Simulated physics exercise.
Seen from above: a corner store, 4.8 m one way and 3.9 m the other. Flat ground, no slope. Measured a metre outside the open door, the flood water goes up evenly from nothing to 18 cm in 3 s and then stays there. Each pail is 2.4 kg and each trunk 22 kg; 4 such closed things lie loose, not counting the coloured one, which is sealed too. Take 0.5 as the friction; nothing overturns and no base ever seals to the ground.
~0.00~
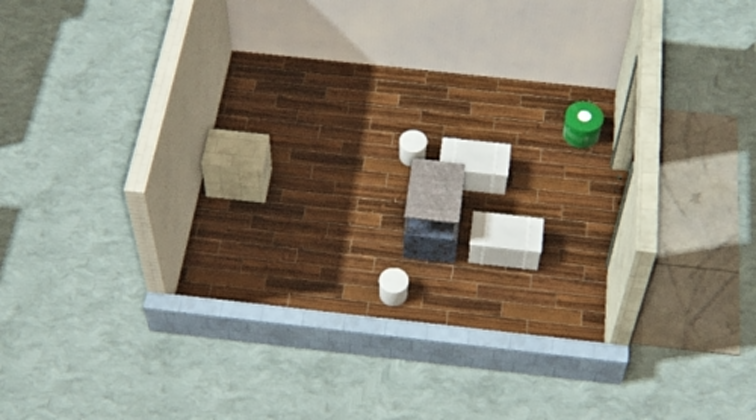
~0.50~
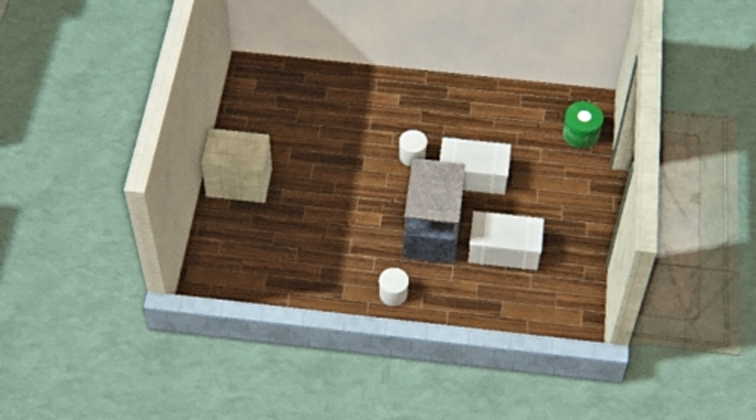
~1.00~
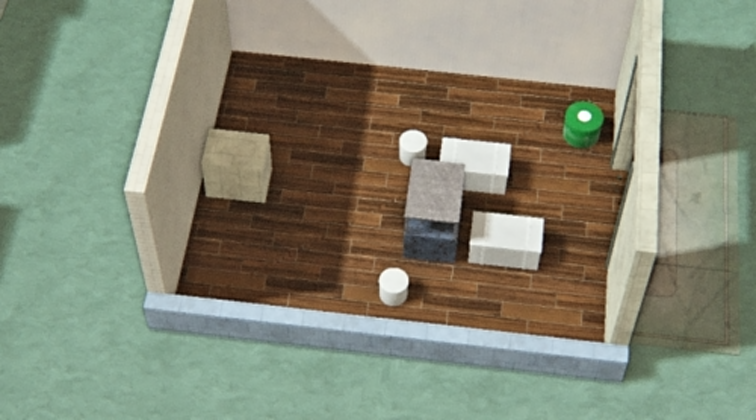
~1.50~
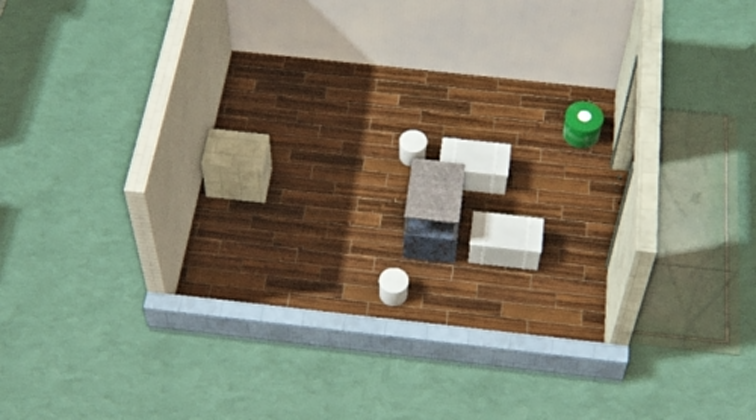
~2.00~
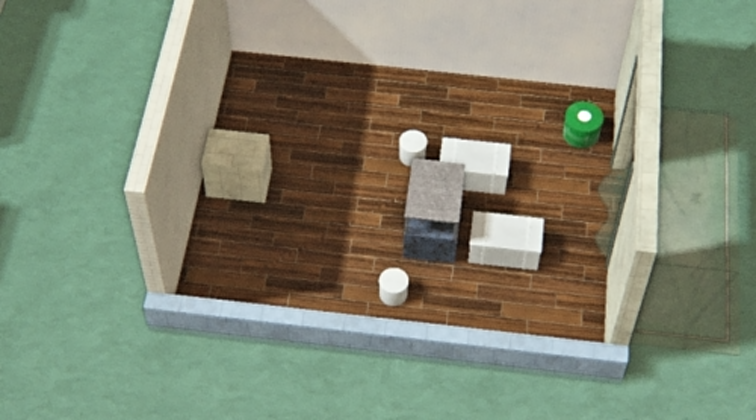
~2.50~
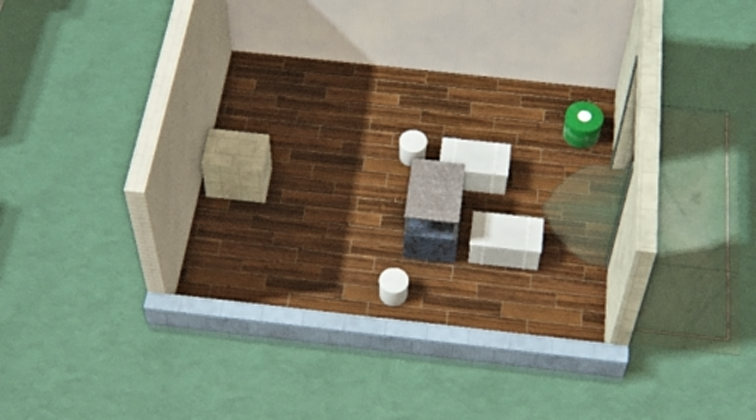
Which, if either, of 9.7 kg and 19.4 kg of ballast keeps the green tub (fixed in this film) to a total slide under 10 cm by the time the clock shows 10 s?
Both masses succeed.
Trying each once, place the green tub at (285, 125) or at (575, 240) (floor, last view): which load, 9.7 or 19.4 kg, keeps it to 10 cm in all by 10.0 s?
One by one: Only the big mass suffices; neither mass suffices.
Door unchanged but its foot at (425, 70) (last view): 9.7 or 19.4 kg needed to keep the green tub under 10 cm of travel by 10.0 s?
Result: The lesser mass is plenty.
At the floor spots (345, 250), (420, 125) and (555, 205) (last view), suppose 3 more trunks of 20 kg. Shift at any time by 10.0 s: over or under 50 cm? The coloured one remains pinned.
In turn: Less, over, over.
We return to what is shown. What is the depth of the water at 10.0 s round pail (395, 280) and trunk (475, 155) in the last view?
First about 6 cm, second about 12 cm.
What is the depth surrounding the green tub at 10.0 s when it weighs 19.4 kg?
Depth: Approx. 4 cm.
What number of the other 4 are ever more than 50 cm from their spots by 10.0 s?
Count: 4.
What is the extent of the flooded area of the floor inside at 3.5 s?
About 2.5 m2.
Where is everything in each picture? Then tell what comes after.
In the first frame, the green tub at (585, 116) rests on the ground; 0.0 m2 under water; 0 of 5 have shifted.
In the second frame, the green tub at (585, 116), on the bottom; water covers 0.0 m2; 0 of 5 have shifted.
In the third frame, the green tub at (585, 116), on the bottom; water covers 0.0 m2; 0 of 5 have shifted.
In the fourth frame, the green tub at (585, 116), on the bottom; 0.0 m2 under water; 0 of 5 have shifted.
In the fifth frame, the green tub at (585, 116), on the bottom; 0.1 m2 under water; 0 of 5 have shifted.
In the sixth frame, the green tub at (585, 116), on the bottom; 0.8 m2 under water; 0 of 5 have shifted.
After 3.5 s the green tub would be 0 cm from its start with 9.7 kg and 0 cm from its start with 19.4 kg; 0 cm of water round it then.
After 4.5 s the green tub would be 0 cm from its start with 9.7 kg and 0 cm from its start with 19.4 kg; 1 cm of water round it then.
After 7.0 s the green tub would be 0 cm from its start with 9.7 kg and 0 cm from its start with 19.4 kg; 2 cm of water round it then.
After 10.0 s the green tub would be 0 cm from its start with 9.7 kg and 0 cm from its start with 19.4 kg; 4 cm of water round it then.
